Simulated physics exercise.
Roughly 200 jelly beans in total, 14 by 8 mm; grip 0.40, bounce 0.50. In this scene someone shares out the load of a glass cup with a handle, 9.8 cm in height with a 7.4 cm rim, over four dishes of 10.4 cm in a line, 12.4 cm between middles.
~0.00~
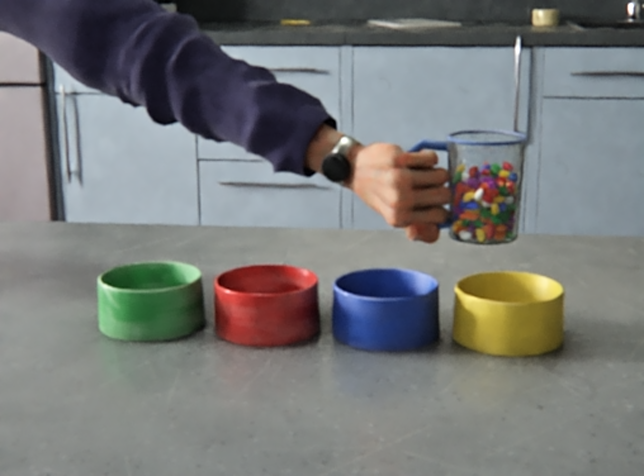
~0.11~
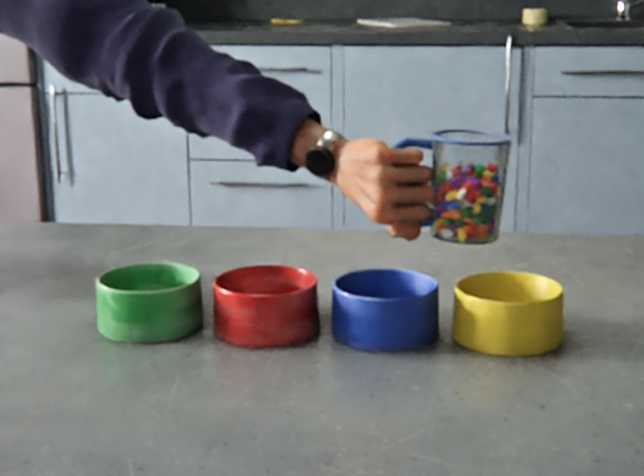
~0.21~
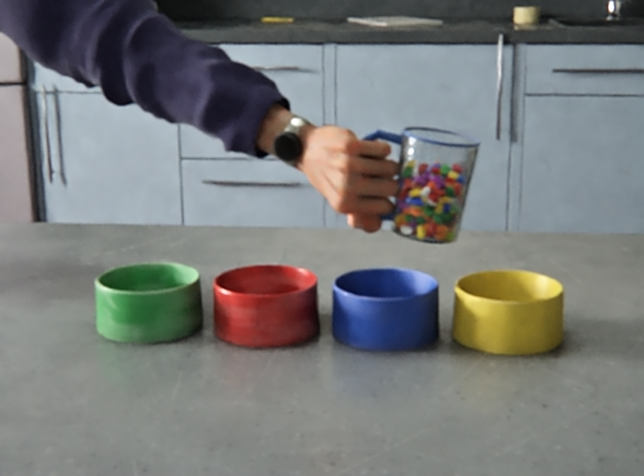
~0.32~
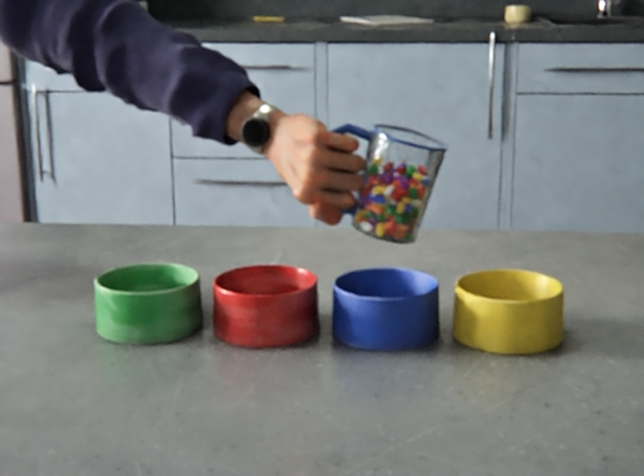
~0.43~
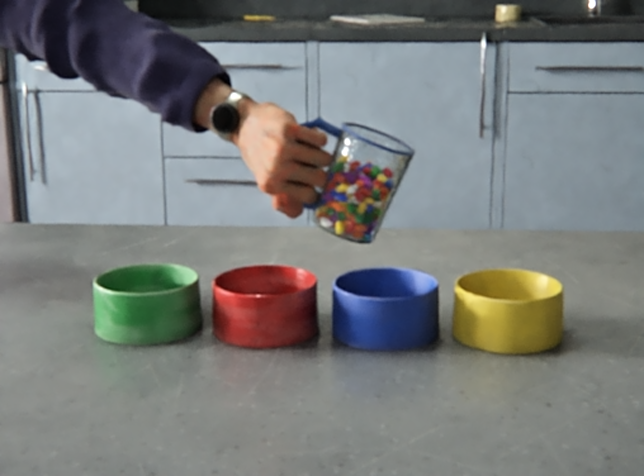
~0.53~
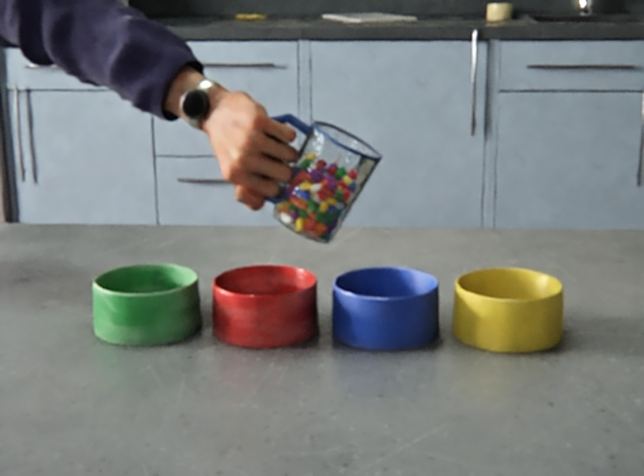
In this clip, a hand holding a clear cup of colourful jelly beans by its handle moves left above a row of green, red, blue and yellow dishes, from near the yellow dish past the blue one, gradually tilting the cup rightward.
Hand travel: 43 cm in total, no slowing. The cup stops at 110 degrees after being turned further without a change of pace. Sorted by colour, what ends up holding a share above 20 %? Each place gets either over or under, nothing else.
Here is the list: Red under, blue under, green over, yellow under, counter under.
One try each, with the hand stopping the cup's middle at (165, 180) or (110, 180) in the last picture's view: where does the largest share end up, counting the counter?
On the first run most goes to red, and on the second to green.
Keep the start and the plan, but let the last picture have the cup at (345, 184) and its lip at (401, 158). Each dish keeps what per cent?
Final shares - red 0 %, blue 0 %, green 100 %, yellow 0 %.
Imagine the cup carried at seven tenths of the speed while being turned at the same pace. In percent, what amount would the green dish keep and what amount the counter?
Shares: Green 100, counter 0.
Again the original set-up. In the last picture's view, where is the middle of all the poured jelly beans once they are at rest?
Close to pixel (143, 309).
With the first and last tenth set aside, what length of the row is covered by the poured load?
Length: Approx. 6 cm.
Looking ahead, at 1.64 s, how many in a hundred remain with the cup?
That would be some 100 per cent.
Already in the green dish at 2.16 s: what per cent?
45 % so far.
After 1.20 s, tilt 66 degrees; cup holds 100 %.
After 1.64 s, tilt 92 degrees; cup holds 100 %.
After 2.16 s, tilt 110 degrees; cup holds 50 %, green 45 %.
By 3.5 s all is still; red 0 %, blue 0 %, green 100 %, yellow 0 %, counter 0 %.
